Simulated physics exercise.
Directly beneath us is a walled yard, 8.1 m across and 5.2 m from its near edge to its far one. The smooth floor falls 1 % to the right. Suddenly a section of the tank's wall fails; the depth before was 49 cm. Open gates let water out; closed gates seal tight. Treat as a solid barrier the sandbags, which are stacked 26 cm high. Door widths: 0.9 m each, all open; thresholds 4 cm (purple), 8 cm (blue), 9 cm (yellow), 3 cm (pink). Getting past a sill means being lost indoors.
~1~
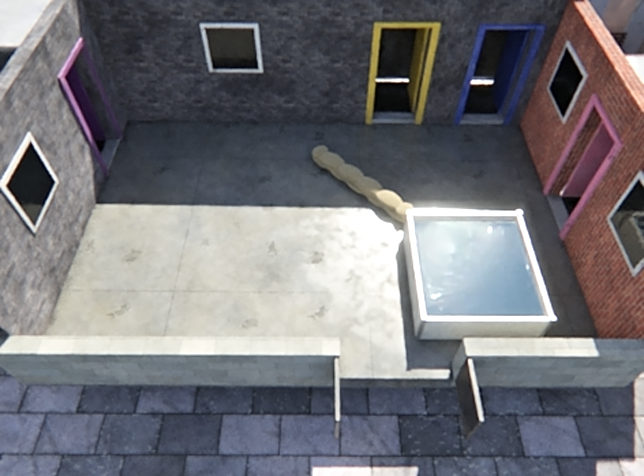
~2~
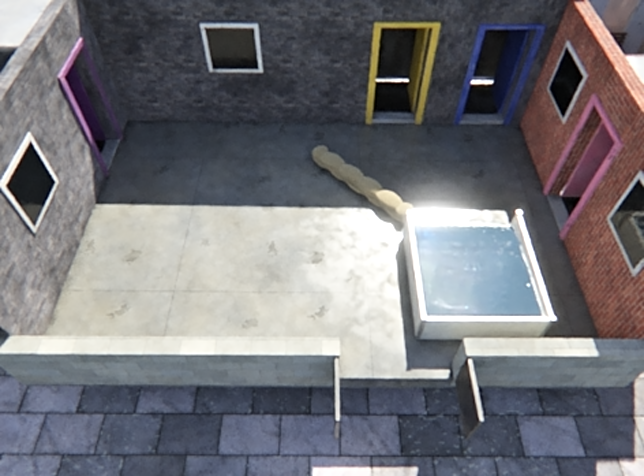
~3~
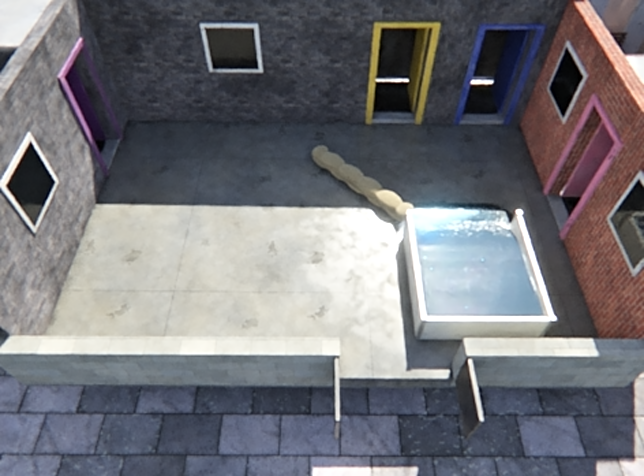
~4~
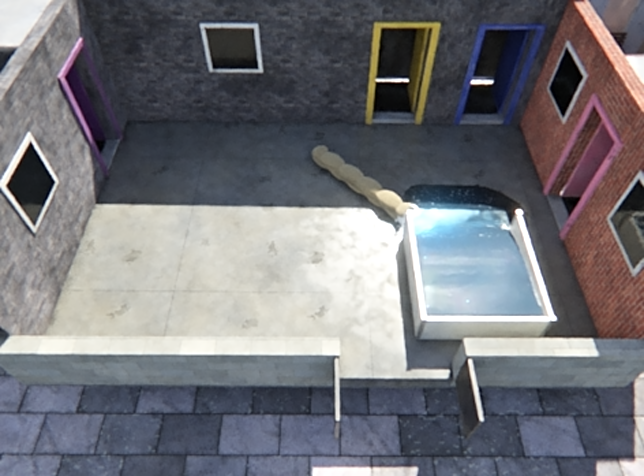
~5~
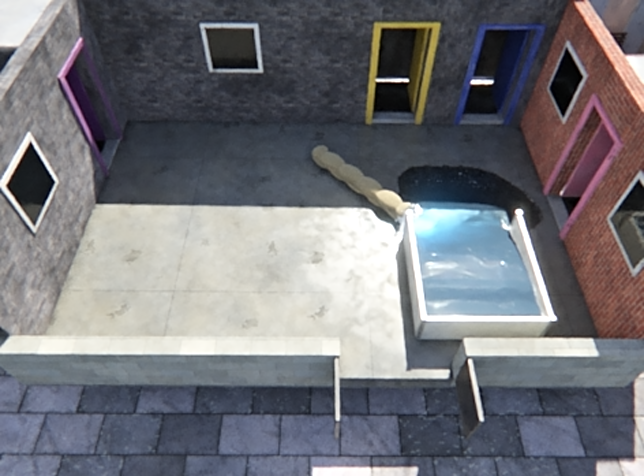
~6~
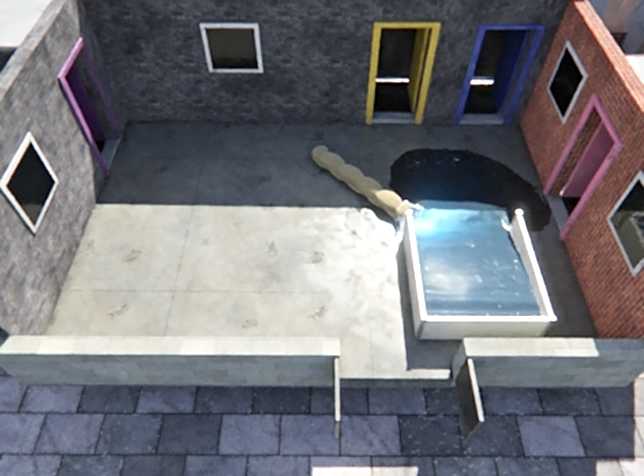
A walled yard with a smooth pale floor, half in shadow, is seen from high above, with dark stone walls at the left and back, a red brick wall at the right and paving in front. A white-rimmed tank of water stands at the right beside tan sandbags, near yellow, blue and pink doorways. The tank's far side opens, and water pours out and spreads in a dark, widening pool behind it.
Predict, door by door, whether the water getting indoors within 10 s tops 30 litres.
The purple door lets in less than the limit, the blue door lets in more than the limit, the yellow door lets in more than the limit, the pink door lets in more than the limit.
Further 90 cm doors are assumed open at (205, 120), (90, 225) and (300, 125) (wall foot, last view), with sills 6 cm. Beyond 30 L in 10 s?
Door 1: Lower; door 2: Lower; door 3: Lower.
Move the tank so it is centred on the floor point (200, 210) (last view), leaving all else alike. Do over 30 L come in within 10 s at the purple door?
With that change, the limit at the purple door is surpassed.
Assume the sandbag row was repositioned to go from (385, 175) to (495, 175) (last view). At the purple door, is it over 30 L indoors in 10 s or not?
Purple: Within it.
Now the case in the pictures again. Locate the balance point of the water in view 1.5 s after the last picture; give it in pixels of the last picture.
Close to (453, 201) in the last picture.
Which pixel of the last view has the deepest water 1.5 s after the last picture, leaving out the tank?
Roughly at pixel (512, 125).
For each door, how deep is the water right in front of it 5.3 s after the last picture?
Depths in cm: Purple 3, blue 9, yellow 7, pink 7.
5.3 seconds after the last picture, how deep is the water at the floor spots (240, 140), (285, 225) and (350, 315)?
First spot near 3 cm, second near 1 cm, third near 0 cm.
Then, 0.7 s after the last picture water covers 25 % of the floor and is deepest (29 cm) near (414, 224); purple door not reached, blue door 15 cm at the sill, 3 L in, yellow door 13 cm at the sill, 1 L in, pink door 4 cm at the sill, 0 L in.
Then, 1.5 s after the last picture water covers 25 % of the floor and is deepest (37 cm) near (512, 125); purple door not reached, blue door 24 cm at the sill, 49 L in, yellow door 19 cm at the sill, 22 L in, pink door 3 cm at the sill, 2 L in.
Then, 2.8 s after the last picture water covers 30 % of the floor and is deepest (20 cm) near (477, 125); purple door not reached, blue door 19 cm at the sill, 157 L in, yellow door 14 cm at the sill, 59 L in, pink door 4 cm at the sill, 4 L in.
Then, 5.3 s after the last picture water covers 50 % of the floor and is deepest (10 cm) near (359, 172); purple door 3 cm at the sill, 0 L in, blue door 9 cm at the sill, 202 L in, yellow door 7 cm at the sill, 69 L in, pink door 7 cm at the sill, 25 L in.
Then, 9.3 s after the last picture water covers 65 % of the floor and is deepest (8 cm) near (585, 363); purple door 3 cm at the sill, 0 L in, blue door 7 cm at the sill, 204 L in, yellow door 5 cm at the sill, 69 L in, pink door 7 cm at the sill, 67 L in.
